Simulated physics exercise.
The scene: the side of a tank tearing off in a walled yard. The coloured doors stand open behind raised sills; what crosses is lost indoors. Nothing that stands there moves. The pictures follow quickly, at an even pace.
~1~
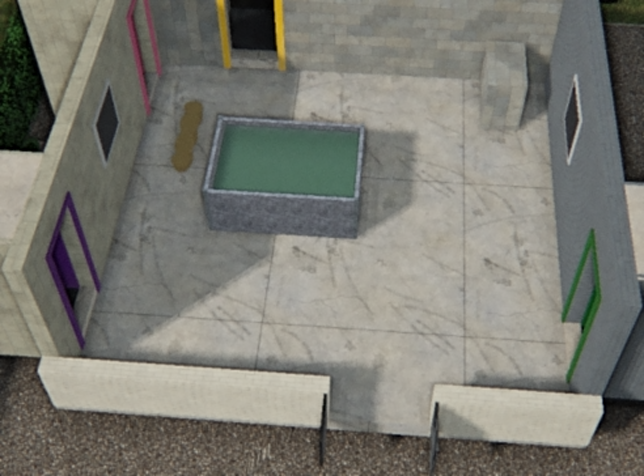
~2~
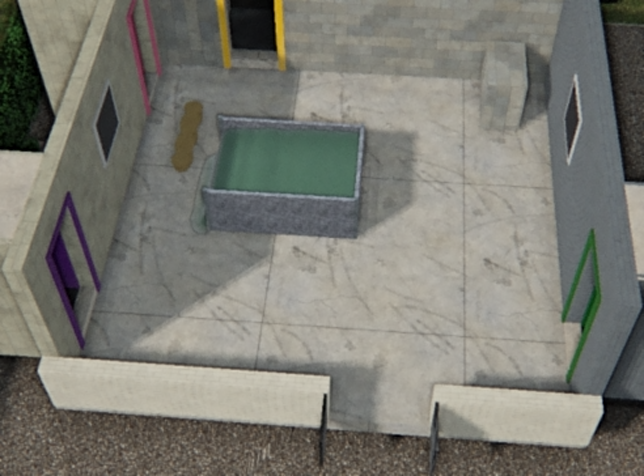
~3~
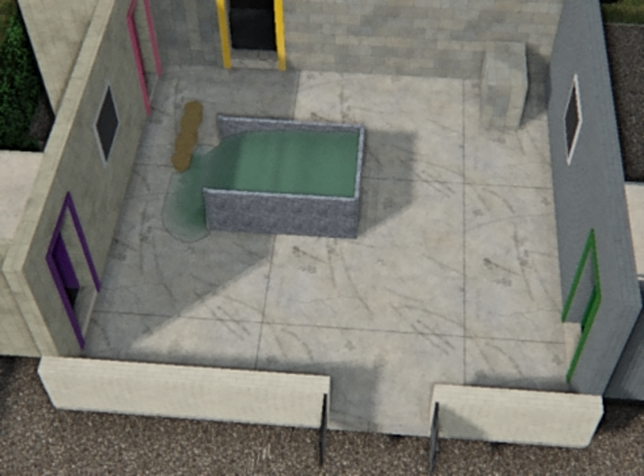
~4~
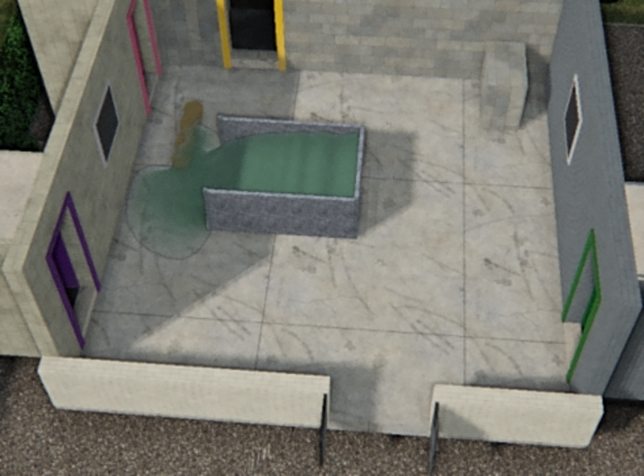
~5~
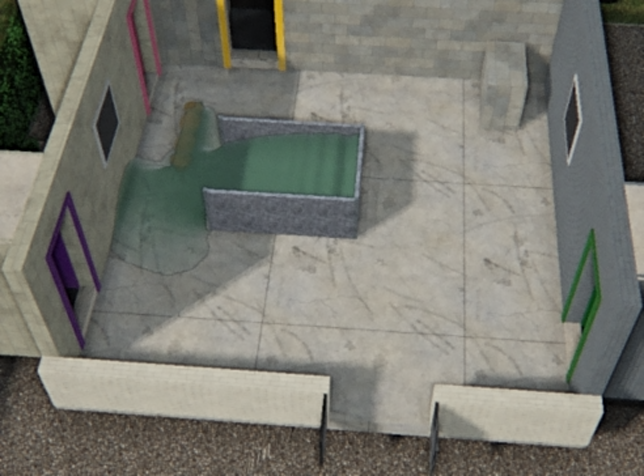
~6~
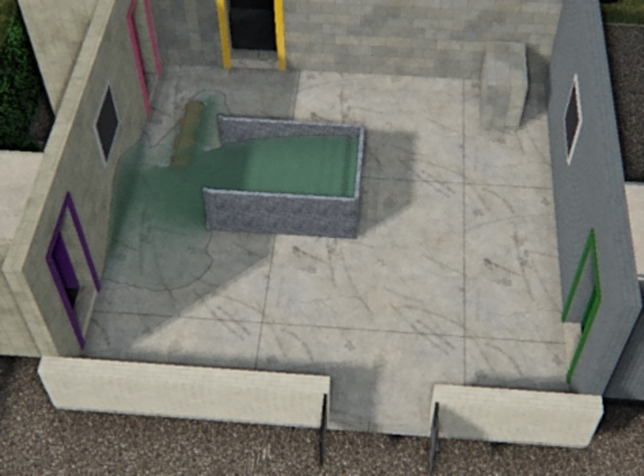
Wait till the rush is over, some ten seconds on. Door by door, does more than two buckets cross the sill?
In the end: The pink door floods; the green door floods; the yellow door holds within the limit; the purple door holds within the limit.
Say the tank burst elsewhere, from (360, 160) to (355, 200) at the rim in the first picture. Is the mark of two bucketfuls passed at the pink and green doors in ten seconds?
In short: The pink one holds; the green one passes that mark.
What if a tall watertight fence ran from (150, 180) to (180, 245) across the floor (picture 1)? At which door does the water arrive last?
That is the door marked green.
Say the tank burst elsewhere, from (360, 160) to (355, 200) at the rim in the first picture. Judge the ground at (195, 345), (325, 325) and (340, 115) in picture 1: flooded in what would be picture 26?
In turn: Not flooded, free of water, no water.
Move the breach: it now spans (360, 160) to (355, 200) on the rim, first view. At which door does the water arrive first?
I say the door marked green.
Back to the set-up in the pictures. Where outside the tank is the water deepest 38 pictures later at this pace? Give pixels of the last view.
At about (557, 245).
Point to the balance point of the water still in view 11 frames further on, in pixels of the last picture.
At about (202, 203).
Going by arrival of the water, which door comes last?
Last comes the green one.
A moment on, water covers 20 % of the floor; the pink door wet at the sill, nothing in, the green door not reached, the yellow door wet at the sill, nothing in, the purple door wet at the sill, nothing in.
Next, water covers 30 % of the floor; the pink door wet at the sill, nothing in, the green door not reached, the yellow door wet at the sill, nothing in, the purple door wet at the sill, nothing in.
Then, water covers 50 % of the floor; the pink door over two buckets in, the green door not reached, the yellow door wet at the sill, nothing in, the purple door wet at the sill, nothing in.
Later, water covers 95 % of the floor; the pink door over two buckets in, the green door over two buckets in, the yellow door wet at the sill, nothing in, the purple door under two buckets in.
In the end, water covers 95 % of the floor; the pink door over two buckets in, the green door far over two buckets in, the yellow door wet at the sill, nothing in, the purple door under two buckets in.
